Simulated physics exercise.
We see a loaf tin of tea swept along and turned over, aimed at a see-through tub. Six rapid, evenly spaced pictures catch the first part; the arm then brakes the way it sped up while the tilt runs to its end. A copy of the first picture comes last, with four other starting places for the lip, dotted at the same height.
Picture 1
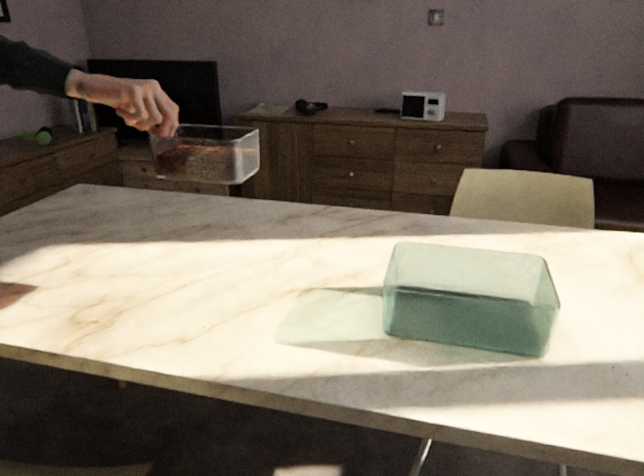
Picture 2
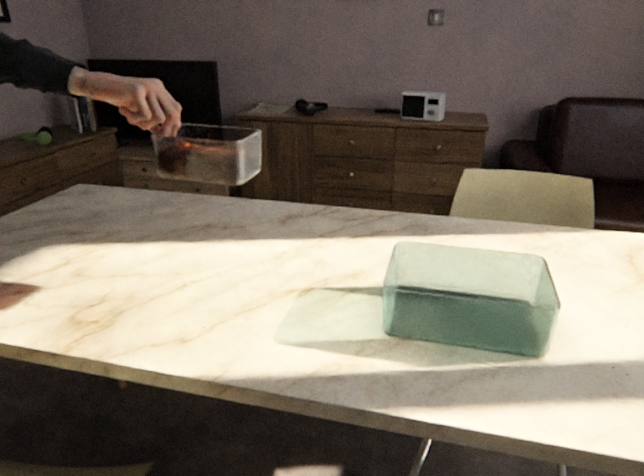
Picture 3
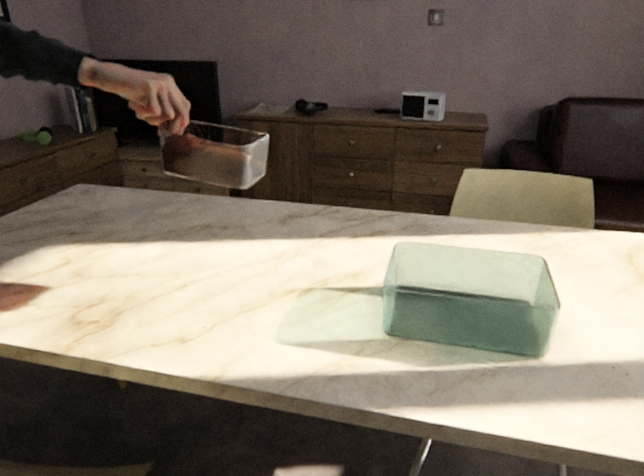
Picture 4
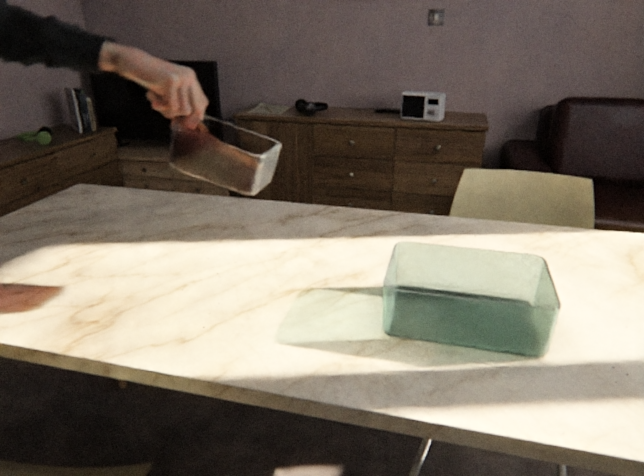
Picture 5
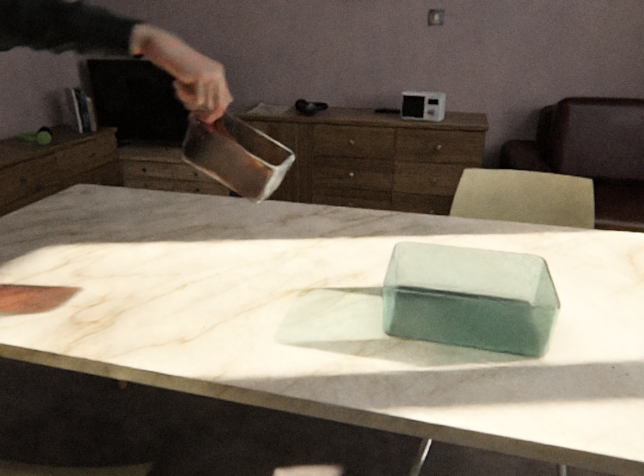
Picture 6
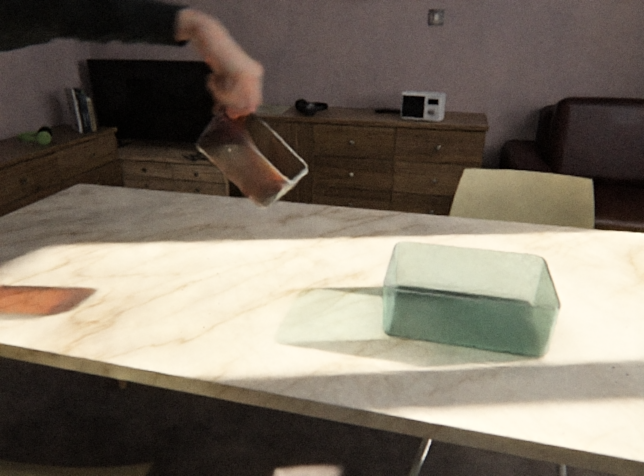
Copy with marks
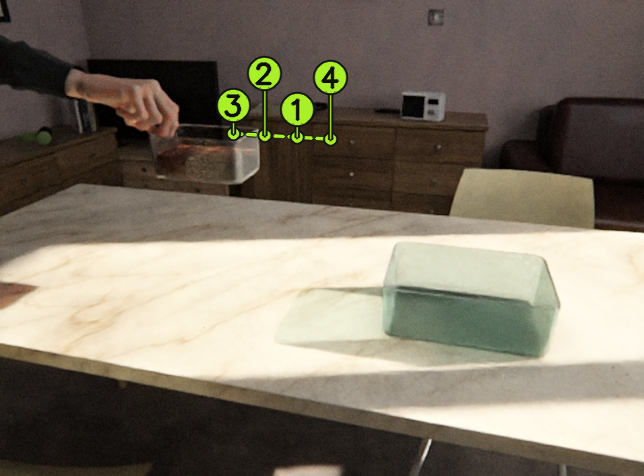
A clear loaf tin of reddish-brown tea moving right and tilting steadily in a hand above a marble table with a see-through tub.
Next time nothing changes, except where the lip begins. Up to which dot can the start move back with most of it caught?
That is dot 2.
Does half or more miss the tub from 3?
Yes, that goes wrong.
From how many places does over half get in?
Three of the four.
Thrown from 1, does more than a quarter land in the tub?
Yes.
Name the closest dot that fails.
3.
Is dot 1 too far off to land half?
No, not at all.
On the marked copy, 1 at (297, 137); 2 at (264, 135); 3 at (233, 133); 4 at (330, 139).
With 1, about 80 % lands in the tub, 4 % falls short and 17 % goes beside or beyond.
With 2, about 65 % lands in the tub, 23 % falls short and 12 % goes beside or beyond.
With 3, about 22 % lands in the tub, 73 % falls short and 5 % goes beside or beyond.
With 4, about 82 % lands in the tub, 4 % falls short and 14 % goes beside or beyond.
